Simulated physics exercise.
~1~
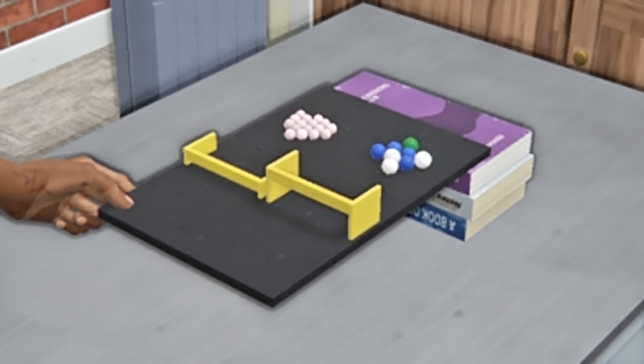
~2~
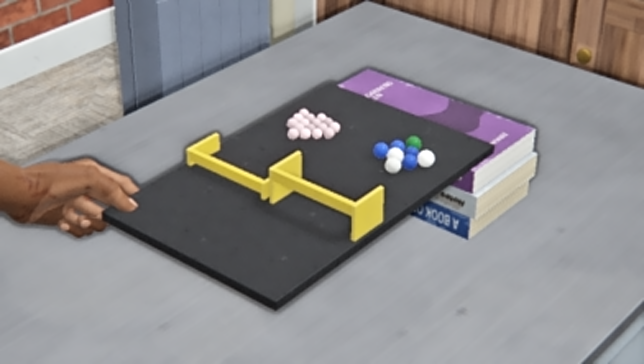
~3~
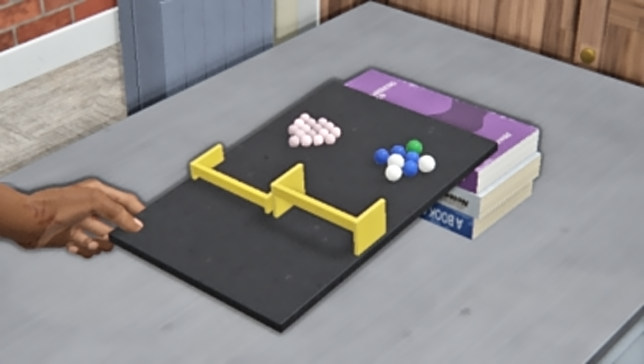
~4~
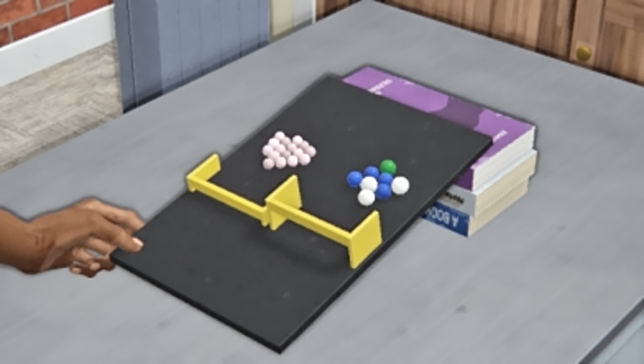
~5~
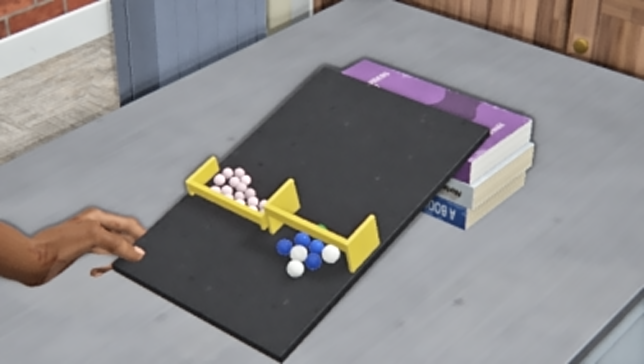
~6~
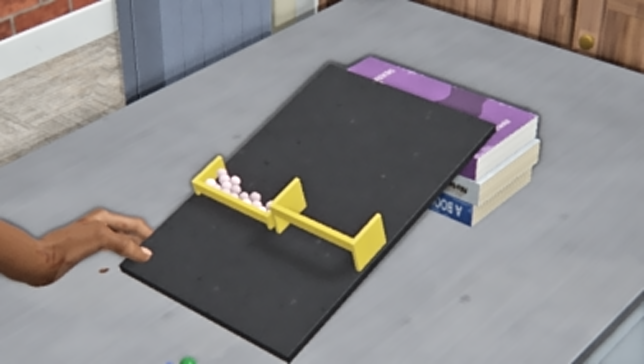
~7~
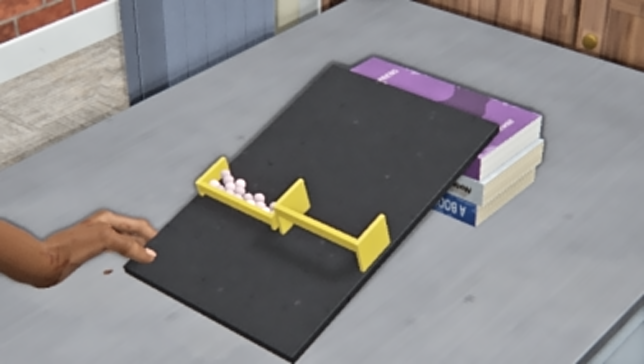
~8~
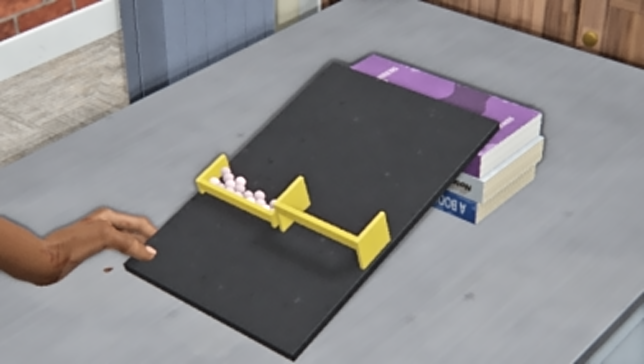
At first, a hand at the left holds one end of a black board level, with its other end by a stack of books. A cluster of pale pink balls and a group of blue, white and green balls sit uphill of two yellow gates. The hand lowers its end, tilting the board into a ramp, and both groups start rolling down. The pink balls bunch up against the left gate, while the mixed balls pass under the right one and roll off the lower end, out of view. Finally, the board rests sloped, with only the pink balls still on it.
